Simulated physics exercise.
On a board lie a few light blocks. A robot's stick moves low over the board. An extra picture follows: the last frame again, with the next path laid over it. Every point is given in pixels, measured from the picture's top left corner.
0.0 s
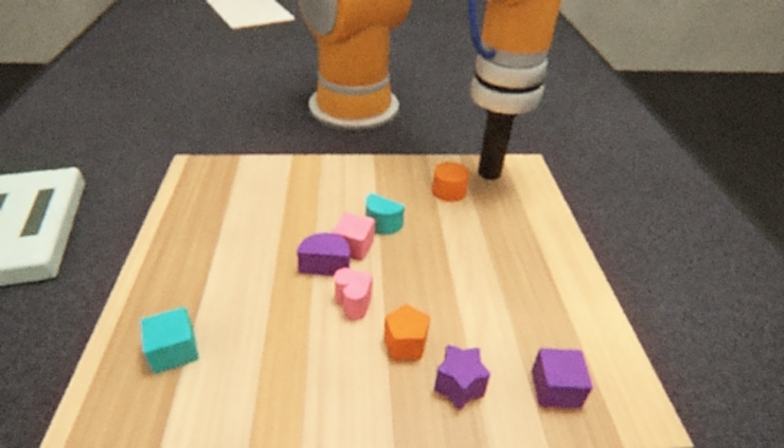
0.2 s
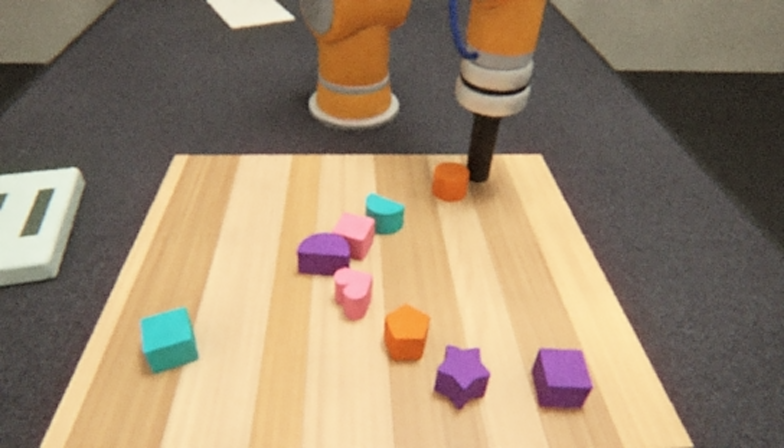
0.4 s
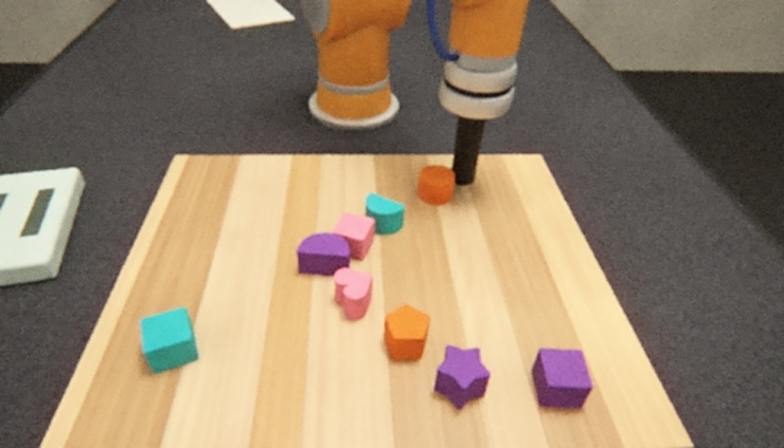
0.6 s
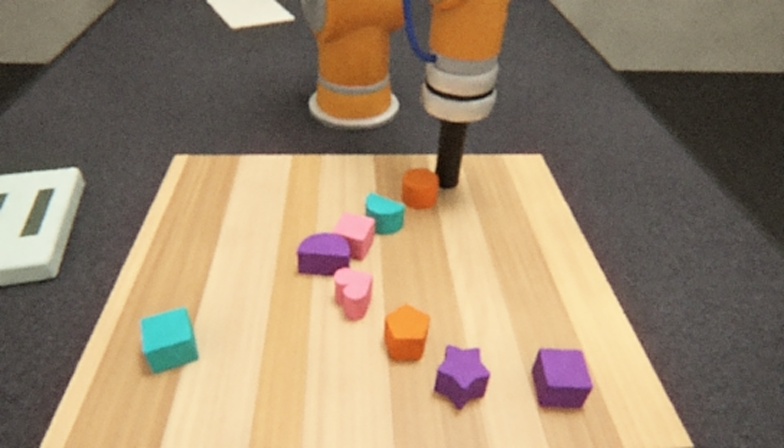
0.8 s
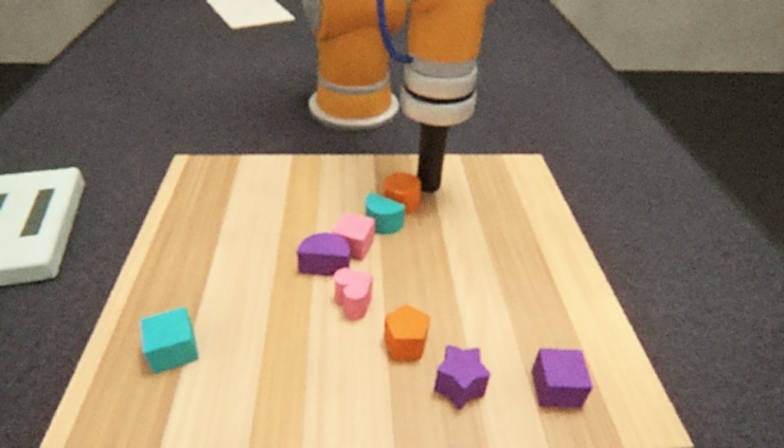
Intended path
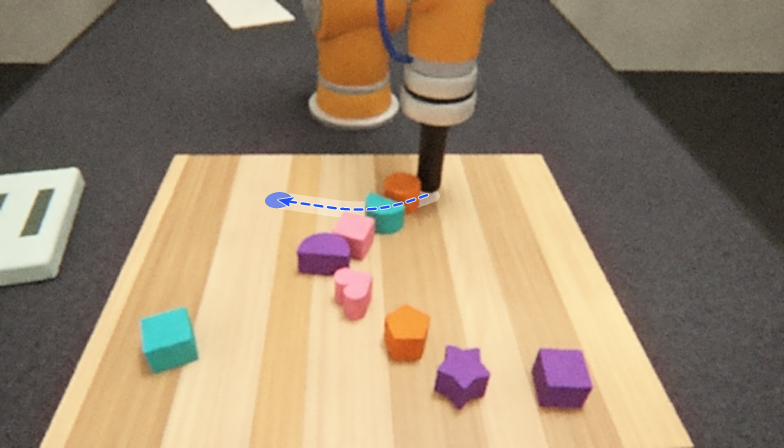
A pale striped wooden board lies on a dark grey surface, seen from a fixed view in front and slightly above. On it are an orange disc near the far edge, turquoise, pink and purple blocks around the middle, a turquoise cube at left, and an orange pentagon, purple star and purple cube nearer. An orange robot arm moves its black stick left to the disc, then pushes it a short way left, up beside the turquoise D-shaped block.
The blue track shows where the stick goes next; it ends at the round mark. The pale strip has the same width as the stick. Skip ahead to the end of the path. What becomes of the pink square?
It stays.
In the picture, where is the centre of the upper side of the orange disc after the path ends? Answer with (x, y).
Put as a pixel place, it's (289, 202).
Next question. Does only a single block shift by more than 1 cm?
No.
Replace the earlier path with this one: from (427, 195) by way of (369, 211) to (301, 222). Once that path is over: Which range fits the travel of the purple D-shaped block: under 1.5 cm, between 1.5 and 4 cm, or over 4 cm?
The purple D-shaped block moves under 1.5 cm.
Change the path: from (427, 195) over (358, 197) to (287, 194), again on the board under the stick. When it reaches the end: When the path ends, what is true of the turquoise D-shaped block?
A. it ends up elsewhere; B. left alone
A
The drawn path runs from (427, 195) via (382, 208) and (329, 207), ending at (278, 200).
The first path, step by step. One third of the way, stick at (381, 199); turquoise D-shaped block at (375, 210), turned 45° anticlockwise; orange disc at (351, 193).
Two thirds of the way, stick at (328, 199); turquoise D-shaped block at (375, 210), turned 45° anticlockwise; orange disc at (302, 200).
At the end, stick at (277, 191); pink square not moved; turquoise D-shaped block at (375, 210), turned 45° anticlockwise; orange disc at (289, 202).
